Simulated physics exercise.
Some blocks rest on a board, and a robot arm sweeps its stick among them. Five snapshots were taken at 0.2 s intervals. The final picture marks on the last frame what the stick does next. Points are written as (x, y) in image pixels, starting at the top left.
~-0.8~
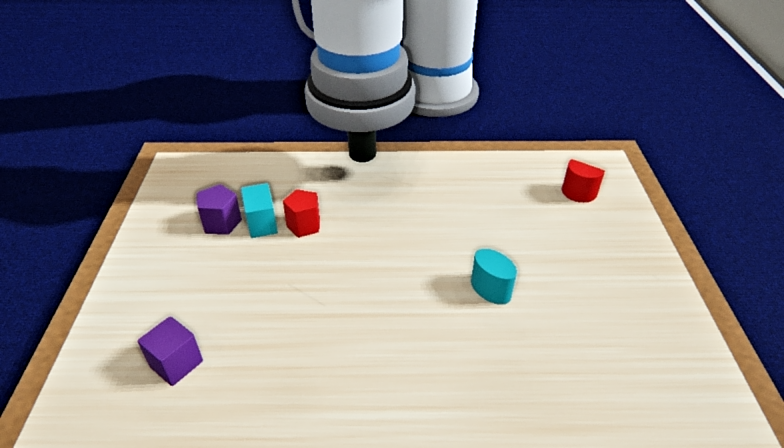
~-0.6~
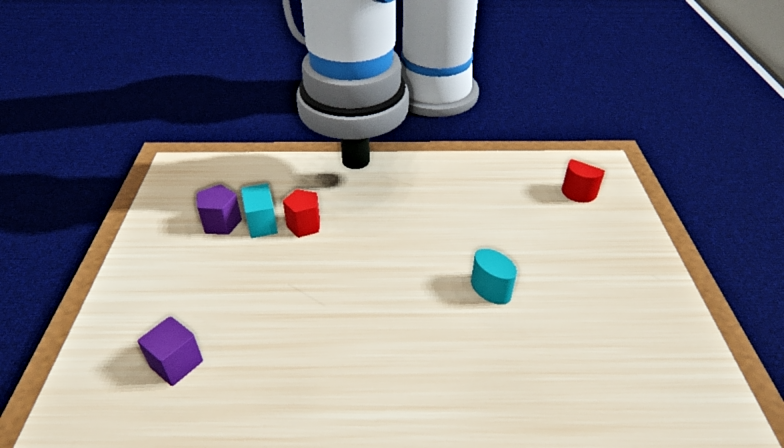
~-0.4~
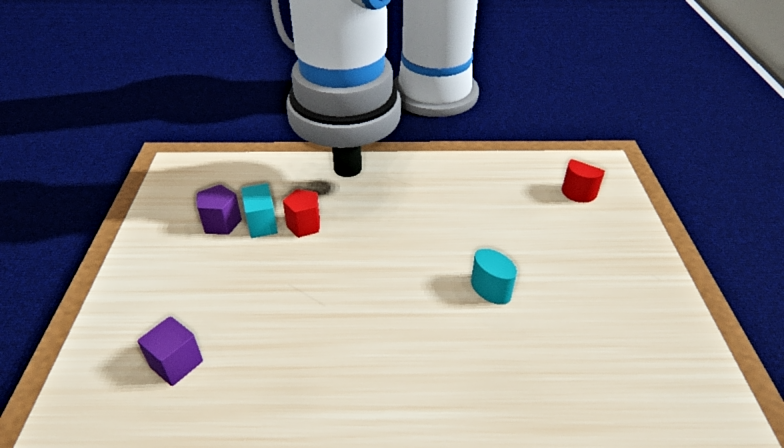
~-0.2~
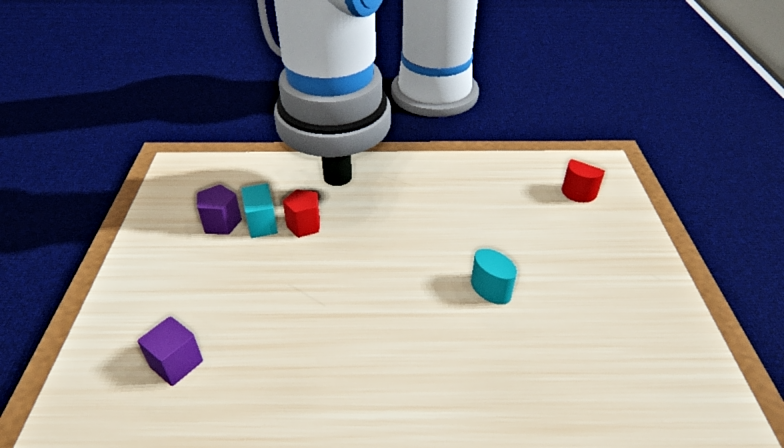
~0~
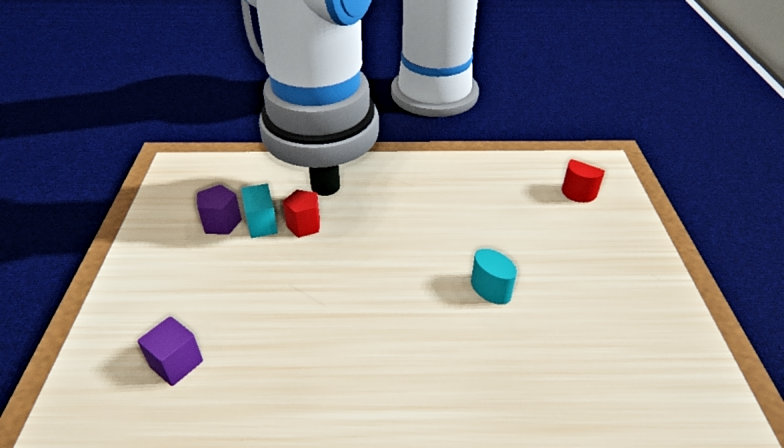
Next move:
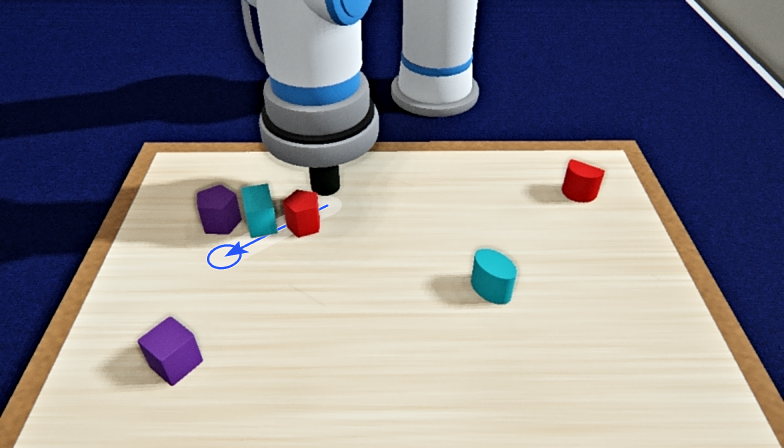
A robot arm moves its stick left and slightly forward near a red block on the board.
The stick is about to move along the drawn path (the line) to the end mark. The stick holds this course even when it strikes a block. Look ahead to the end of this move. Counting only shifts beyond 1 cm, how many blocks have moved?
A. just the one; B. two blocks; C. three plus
C
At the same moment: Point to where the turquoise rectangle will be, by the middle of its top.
It comes to (220, 207).
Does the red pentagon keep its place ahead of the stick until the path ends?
No - that is not the case.
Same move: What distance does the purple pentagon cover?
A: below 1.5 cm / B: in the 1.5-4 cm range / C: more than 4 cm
B.
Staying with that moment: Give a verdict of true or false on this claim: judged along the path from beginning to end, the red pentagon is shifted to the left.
That statement is accurate.
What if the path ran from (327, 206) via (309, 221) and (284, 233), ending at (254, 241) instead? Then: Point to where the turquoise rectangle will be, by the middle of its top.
The turquoise rectangle ends near (228, 203).
The line goes from (327, 206) to (224, 257).
The first path, step by step. One third of the way, stick at (291, 203); red pentagon at (282, 216).
Two thirds of the way, stick at (256, 220); purple pentagon at (203, 195), turned 15° clockwise; turquoise rectangle at (230, 204), turned 55° clockwise; red pentagon at (268, 231), turned 55° anticlockwise.
At the end, stick at (219, 238); purple pentagon at (198, 194), turned 30° clockwise; turquoise rectangle at (220, 207), turned 65° clockwise; red pentagon at (268, 231), turned 55° anticlockwise.
